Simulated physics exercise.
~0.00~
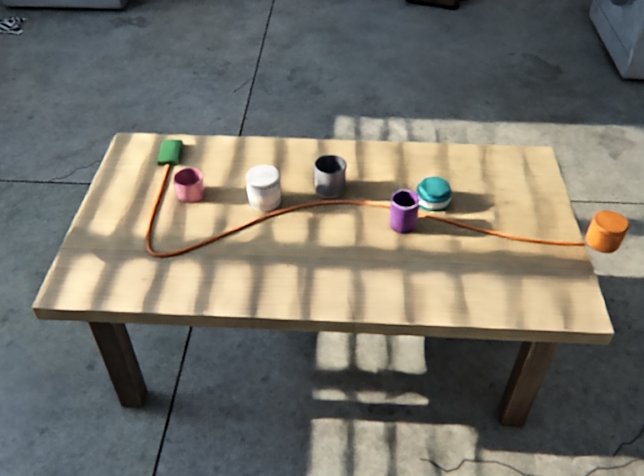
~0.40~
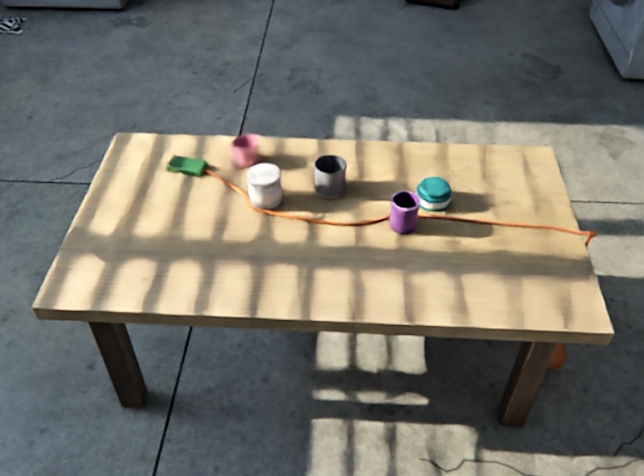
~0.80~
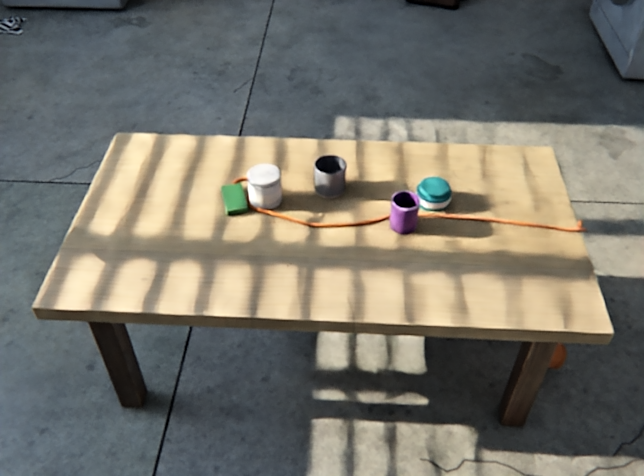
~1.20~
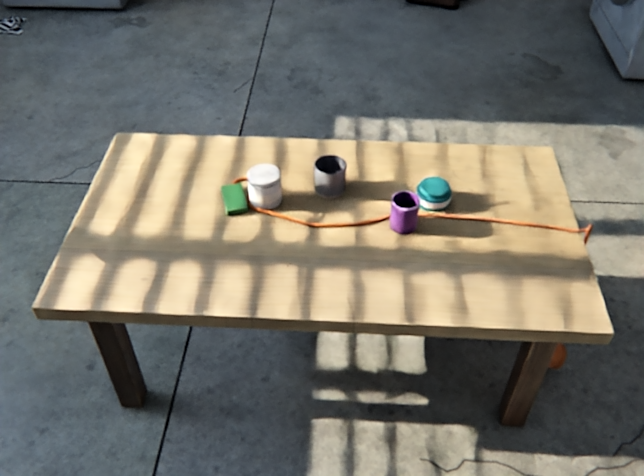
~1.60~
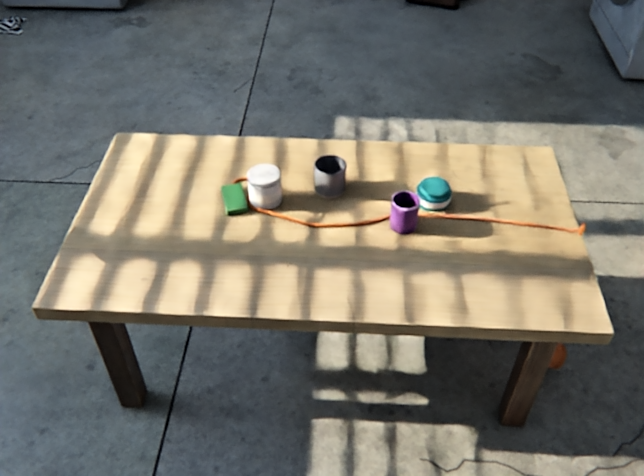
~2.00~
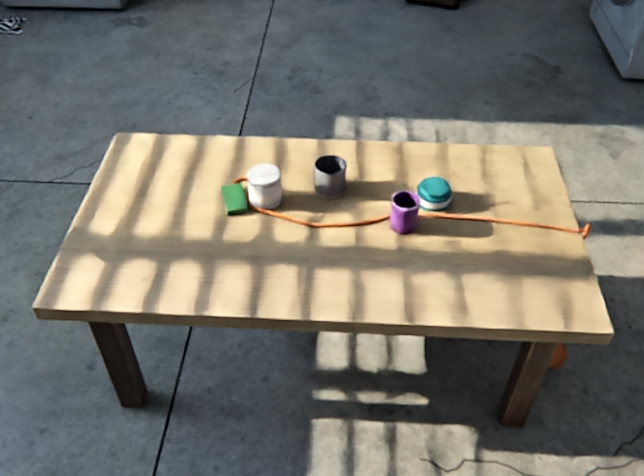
On a wooden table, an orange speaker dropped off the right edge, pulling a green phone along by a thin cable; the pink cup slid back and went over the far edge, and the phone stopped beside the white canister, the other containers still standing.
